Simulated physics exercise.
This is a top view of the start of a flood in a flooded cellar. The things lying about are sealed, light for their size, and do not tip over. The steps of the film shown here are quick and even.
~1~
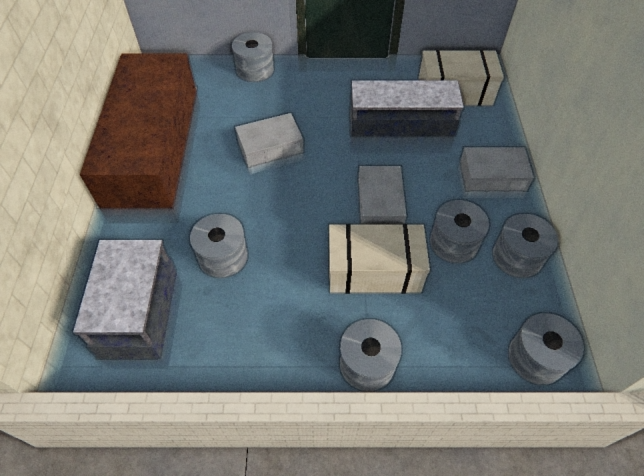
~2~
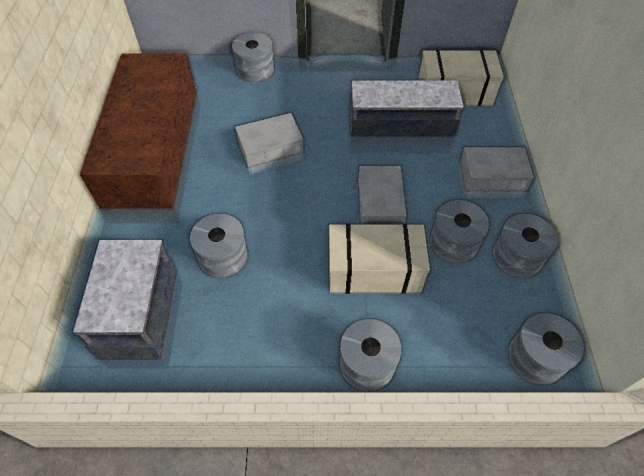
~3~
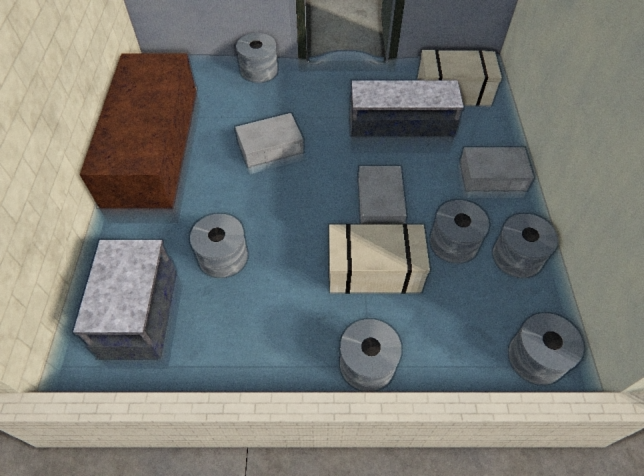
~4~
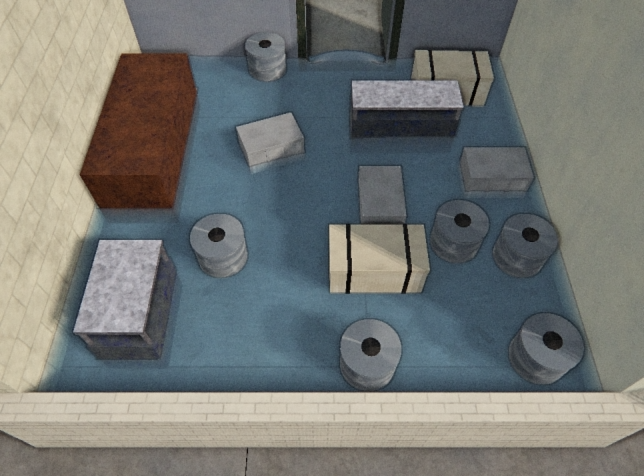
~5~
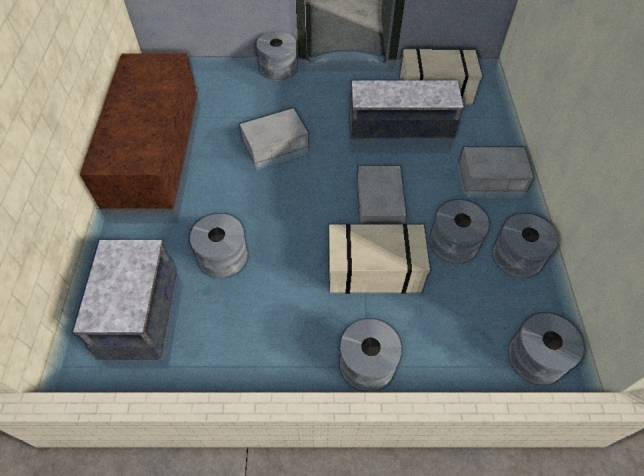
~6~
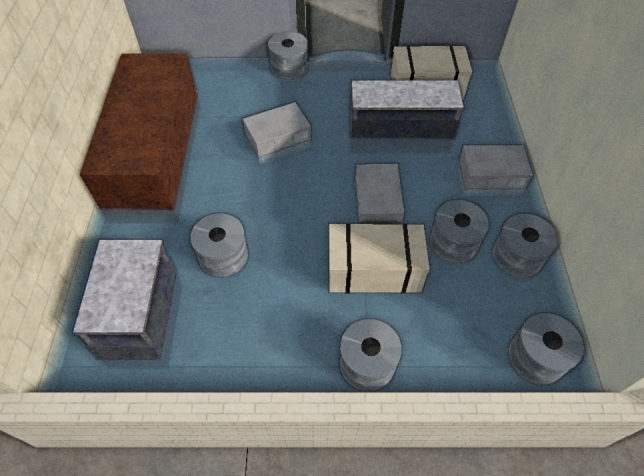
A dark door at the back of a blue-floored room gave way to a grey opening, then a grey drum slid slightly right and a strapped tan box drifted left, while most other things stayed put.
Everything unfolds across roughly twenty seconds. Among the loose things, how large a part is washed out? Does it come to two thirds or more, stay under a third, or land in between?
In between.
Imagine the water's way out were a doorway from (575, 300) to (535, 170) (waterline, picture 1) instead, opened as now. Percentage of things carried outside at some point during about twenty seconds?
Some 90 per cent of the things, roughly.
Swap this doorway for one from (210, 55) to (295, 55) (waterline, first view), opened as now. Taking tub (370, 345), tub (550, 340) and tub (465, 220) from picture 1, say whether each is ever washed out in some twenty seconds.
Okay, one after another: Never departs, then never departs, then never departs.
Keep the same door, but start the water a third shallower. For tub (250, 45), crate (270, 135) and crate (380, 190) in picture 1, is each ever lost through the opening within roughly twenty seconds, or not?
Taking them in order: Leaves the room; leaves the room; remains in the room.
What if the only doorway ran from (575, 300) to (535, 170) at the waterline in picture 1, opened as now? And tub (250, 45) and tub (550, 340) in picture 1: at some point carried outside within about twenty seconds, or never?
In that order: Never escapes, escapes.
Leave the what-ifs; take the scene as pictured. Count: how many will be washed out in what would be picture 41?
All told, it is 4.
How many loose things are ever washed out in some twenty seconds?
5.
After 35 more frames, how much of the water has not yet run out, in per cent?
I'd estimate some 56 percent of the water stays.
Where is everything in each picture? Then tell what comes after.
A tub at (252, 44), afloat; a trunk at (463, 63), afloat; 0 of 11 have shifted, in the first frame.
A tub at (252, 45), afloat; a trunk at (463, 63) floats; 0 of 11 have shifted, in the second frame.
A tub at (256, 45) floats, close to its start; a trunk at (461, 64) floats; 0 of 11 have shifted, in the third frame.
A tub at (265, 44), afloat, close to its start; a trunk at (454, 64) floats, close to its start; 2 of 11 have shifted, in the fourth frame.
A tub at (276, 43) floats, close to its start; a trunk at (442, 63) floats, close to its start; 3 of 11 have shifted, in the fifth frame.
A tub at (288, 43) floats, a stride from its start; a trunk at (432, 59) floats, a stride from its start; 3 of 11 have shifted, in the sixth frame.
A moment on, 1 of 11 are out; 10 afloat.
Next, 3 of 11 are out; 8 afloat.
Later, 4 of 11 are out; 7 afloat.
In the end, 5 of 11 are out; 6 afloat.
